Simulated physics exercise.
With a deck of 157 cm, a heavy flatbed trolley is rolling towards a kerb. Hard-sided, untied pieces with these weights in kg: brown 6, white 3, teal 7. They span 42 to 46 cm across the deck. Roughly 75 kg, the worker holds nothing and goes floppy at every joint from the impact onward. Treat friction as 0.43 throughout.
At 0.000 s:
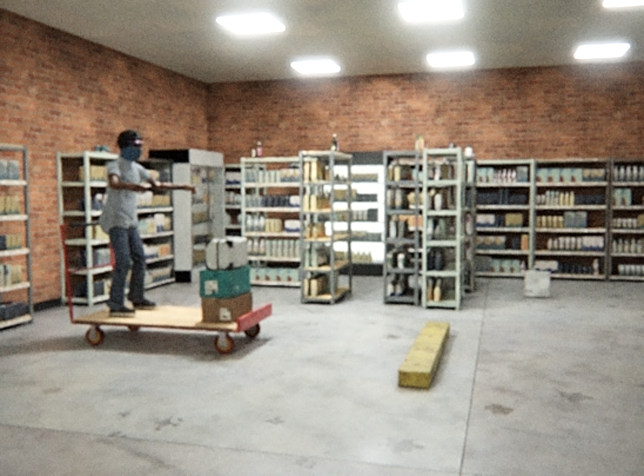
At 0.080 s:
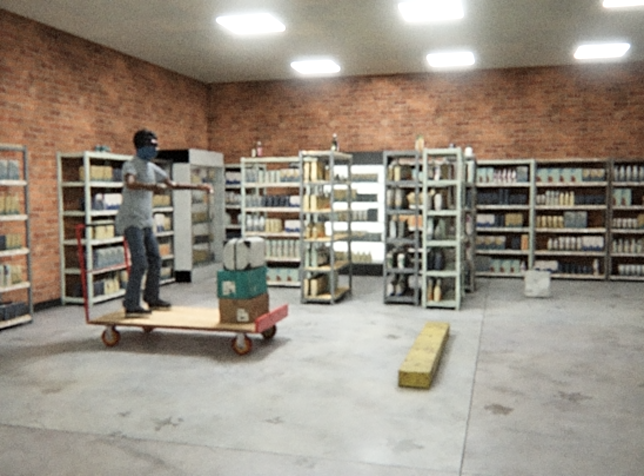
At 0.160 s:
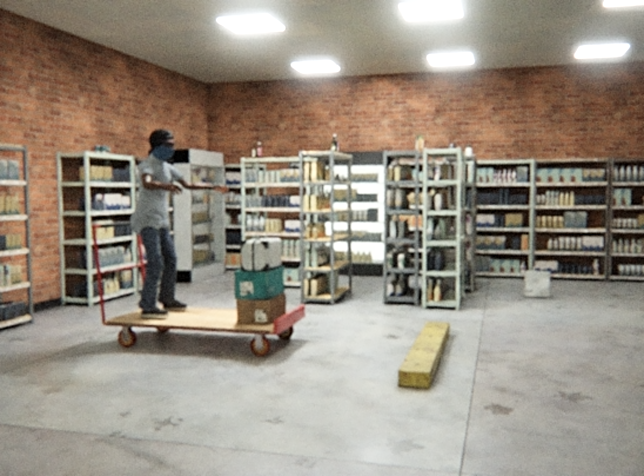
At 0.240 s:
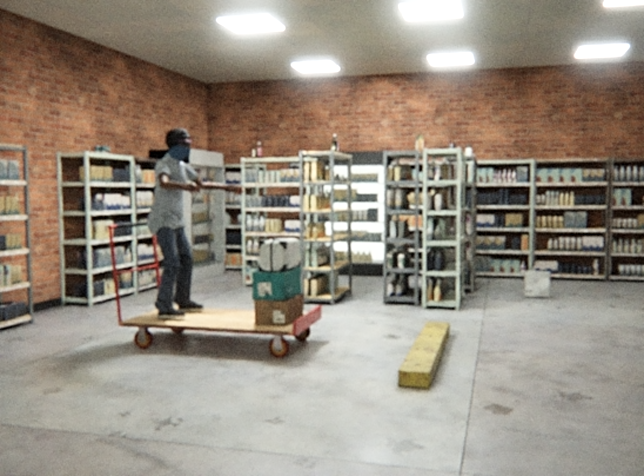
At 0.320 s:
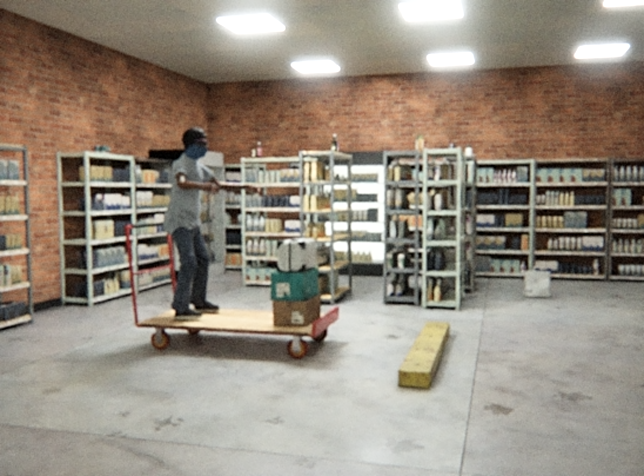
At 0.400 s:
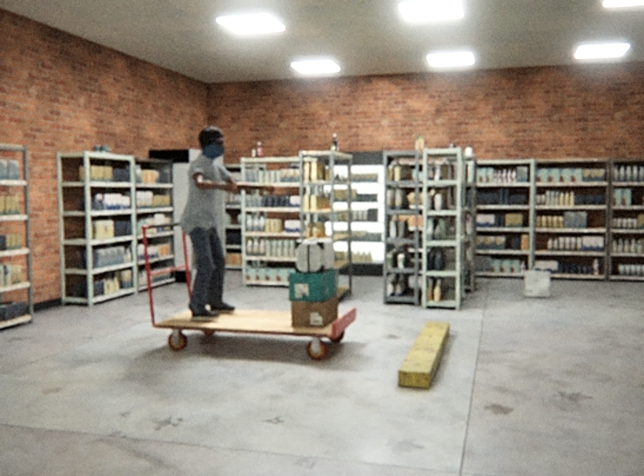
A flatbed cart carrying a standing masked person and stacked boxes rolls right across the floor.
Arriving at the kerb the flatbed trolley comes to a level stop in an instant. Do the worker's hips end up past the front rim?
No.
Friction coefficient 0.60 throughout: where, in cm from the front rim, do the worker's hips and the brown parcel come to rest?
Then the hips sit 20 cm back and brown sits 20 cm back.
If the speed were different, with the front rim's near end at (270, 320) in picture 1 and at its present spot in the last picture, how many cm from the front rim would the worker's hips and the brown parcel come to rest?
The hips would stop 100 cm behind the front rim, the brown one 20 cm behind it.
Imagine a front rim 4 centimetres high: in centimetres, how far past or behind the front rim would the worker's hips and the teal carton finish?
The hips would end 30 cm behind the front rim and the teal one 60 cm past it.
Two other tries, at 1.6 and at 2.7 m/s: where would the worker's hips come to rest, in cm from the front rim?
The first try ends 90 cm behind the front rim, the second 40 cm past it.
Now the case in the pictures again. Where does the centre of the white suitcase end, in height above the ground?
Roughly 10 centimetres.
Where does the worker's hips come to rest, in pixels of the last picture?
Roughly at (395, 285).
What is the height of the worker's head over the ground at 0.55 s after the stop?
The head is some 70 cm up from the ground.
After 0.73 s the deck stops.
After 1.28 s the worker's hips are 59 cm behind the rim, near (354, 273) in the last picture's view.
After 1.73 s the worker's hips are 26 cm behind the rim, near (394, 284) in the last picture's view.
When all is still (3.0 s), past the rim, white suitcase and teal carton; behind it, brown parcel and the worker's hips.
